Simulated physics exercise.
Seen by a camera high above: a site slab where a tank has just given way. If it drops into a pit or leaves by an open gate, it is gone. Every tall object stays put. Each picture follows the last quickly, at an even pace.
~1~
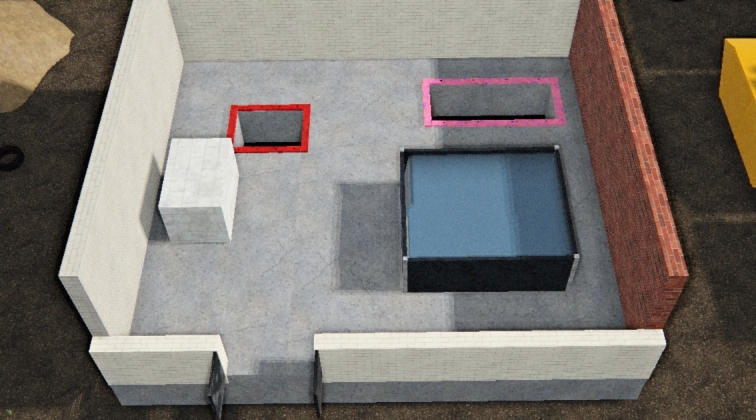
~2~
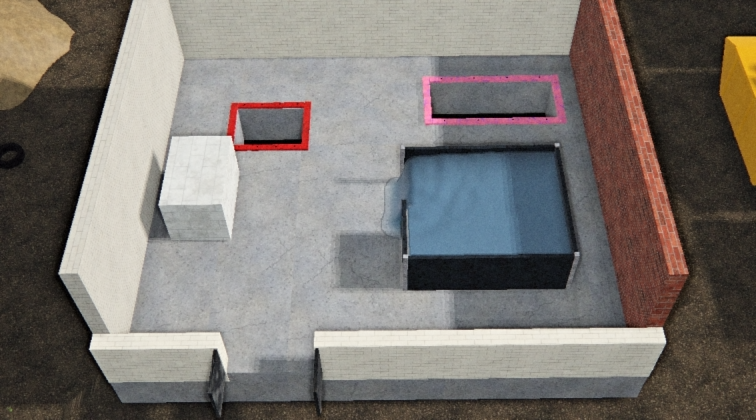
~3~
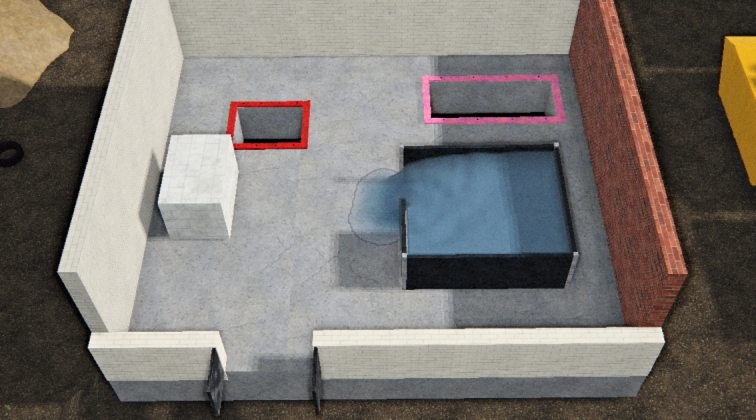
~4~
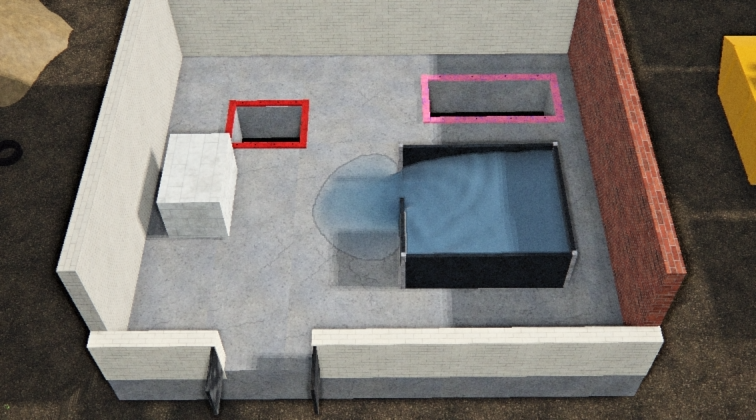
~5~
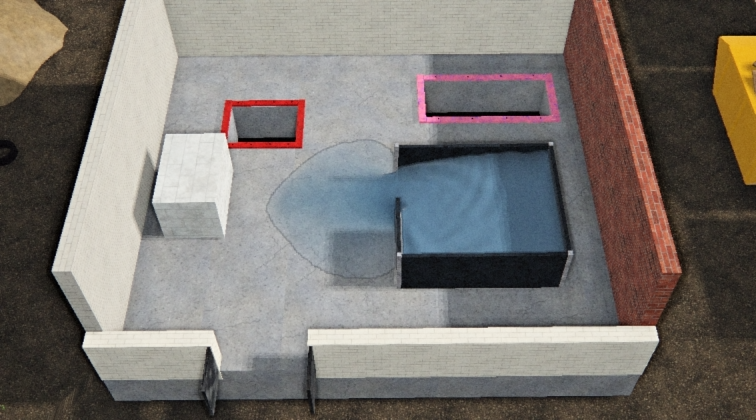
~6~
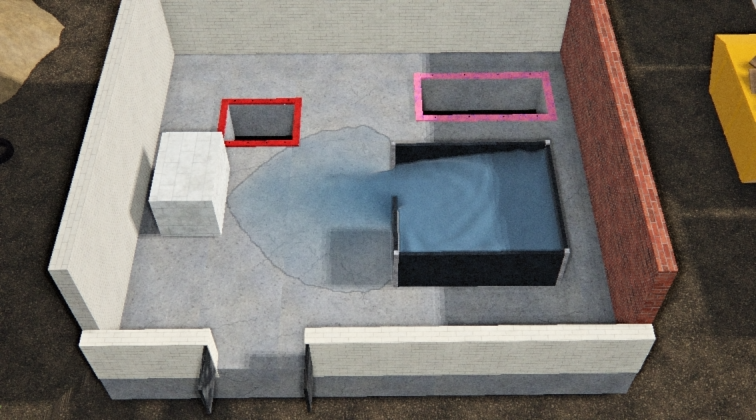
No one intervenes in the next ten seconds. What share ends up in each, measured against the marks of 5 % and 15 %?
Measured against the marks, the gate ends up with between 5 and 15 %; the pink pit ends up with less than 5 %; the red pit ends up with more than 15 %.
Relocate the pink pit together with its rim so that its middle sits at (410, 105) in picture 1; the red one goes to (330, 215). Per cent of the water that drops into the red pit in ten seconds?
Share for the red pit: 55 percent.
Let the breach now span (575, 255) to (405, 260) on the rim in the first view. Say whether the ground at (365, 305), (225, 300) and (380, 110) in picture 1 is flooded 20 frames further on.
Point 1: Inundated; point 2: Inundated; point 3: Unwetted.
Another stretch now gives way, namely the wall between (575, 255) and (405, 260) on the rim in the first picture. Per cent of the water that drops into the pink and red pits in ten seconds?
Parts in a hundred: Pink 12, red 4.
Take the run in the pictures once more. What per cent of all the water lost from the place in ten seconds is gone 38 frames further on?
Share gone: About 65 %.
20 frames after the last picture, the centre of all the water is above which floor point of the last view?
I'd say around (361, 219).
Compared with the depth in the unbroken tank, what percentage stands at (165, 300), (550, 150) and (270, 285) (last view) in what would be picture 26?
Estimate: 25, 0, 2 %.
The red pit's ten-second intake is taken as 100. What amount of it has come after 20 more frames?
I get 50 per cent.
A moment on, water covers 30 % of the floor; the gate 0 %, the pink pit 0 %, the red pit 1 %.
Next, water covers 45 % of the floor; the gate 0 %, the pink pit 0 %, the red pit 5 %.
Then, water covers 50 % of the floor; the gate 0 %, the pink pit 0 %, the red pit 12 %.
Later, water covers 65 % of the floor; the gate 5 %, the pink pit 0 %, the red pit 19 %.
In the end, water covers 85 % of the floor; the gate 12 %, the pink pit 1 %, the red pit 25 %.
